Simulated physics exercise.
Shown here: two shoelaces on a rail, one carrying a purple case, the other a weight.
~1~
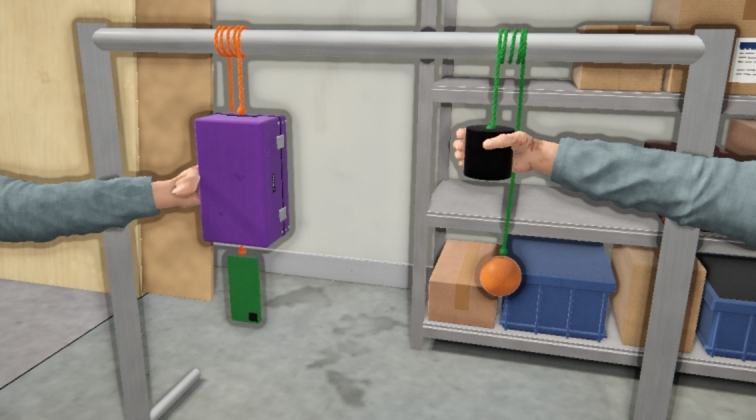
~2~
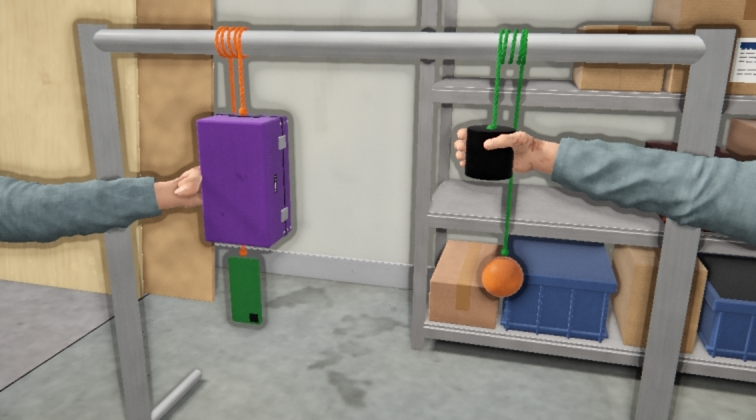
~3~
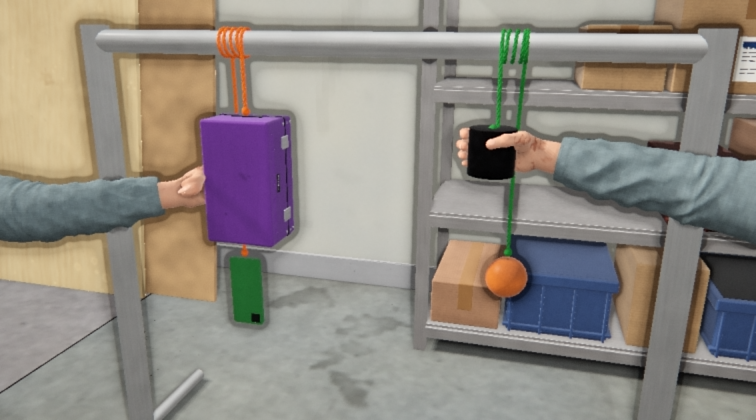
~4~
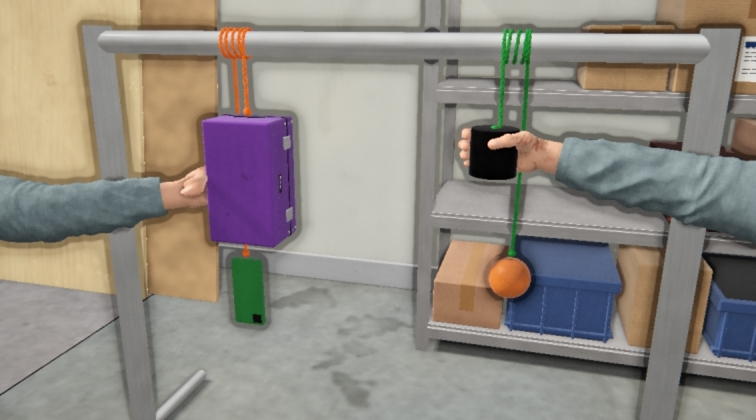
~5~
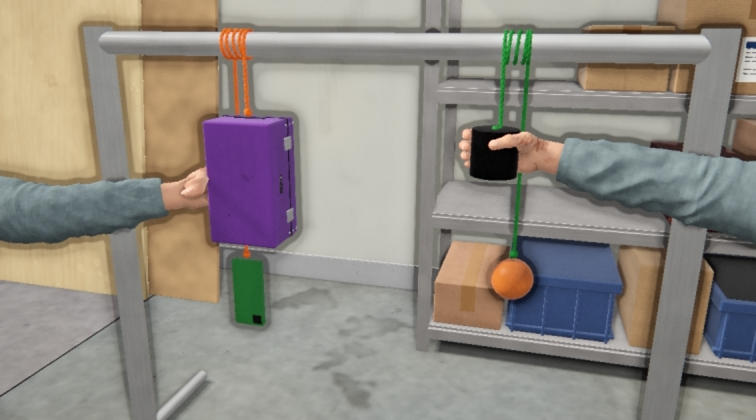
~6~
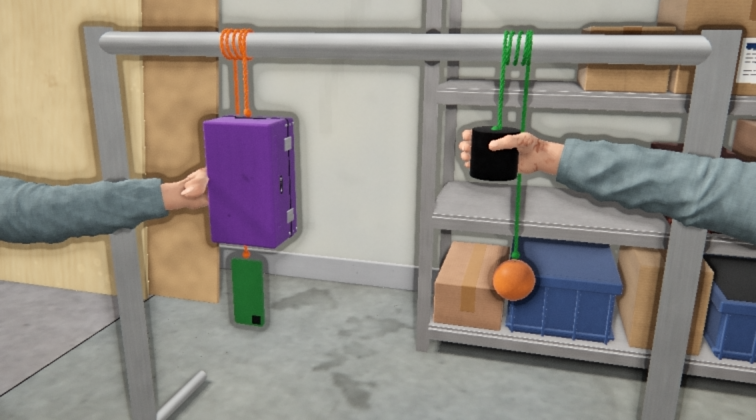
We see two hands holding a purple case and a black object on cords looped over a rail, with a green phone hanging at left and an orange ball at right, as everything shifts very slightly rightward.
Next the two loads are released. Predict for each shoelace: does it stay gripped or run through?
Prediction: The purple case stays up; the weight stays up.
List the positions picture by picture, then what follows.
The first picture shows purple case (244, 178); weight (489, 152); left phone (245, 289); right orange (500, 276).
The second picture shows purple case (246, 179); weight (490, 152).
The third picture shows purple case (249, 178); weight (492, 152).
The fourth picture shows purple case (251, 179); weight (494, 152).
The fifth picture shows purple case (252, 180); weight (495, 152).
The sixth picture shows purple case (252, 180); weight (495, 153); left shoelace wound several times round the rail; right shoelace wound several times round the rail.
Then, 0.22 s on from there, purple case off the floor near (252, 181); weight off the floor near (496, 159).
Then, 0.52 s on from there, purple case off the floor near (250, 181); weight off the floor near (501, 166).
In the end, purple case off the floor near (249, 180); weight off the floor near (498, 164). The purple case is held and the weight keeps its height.
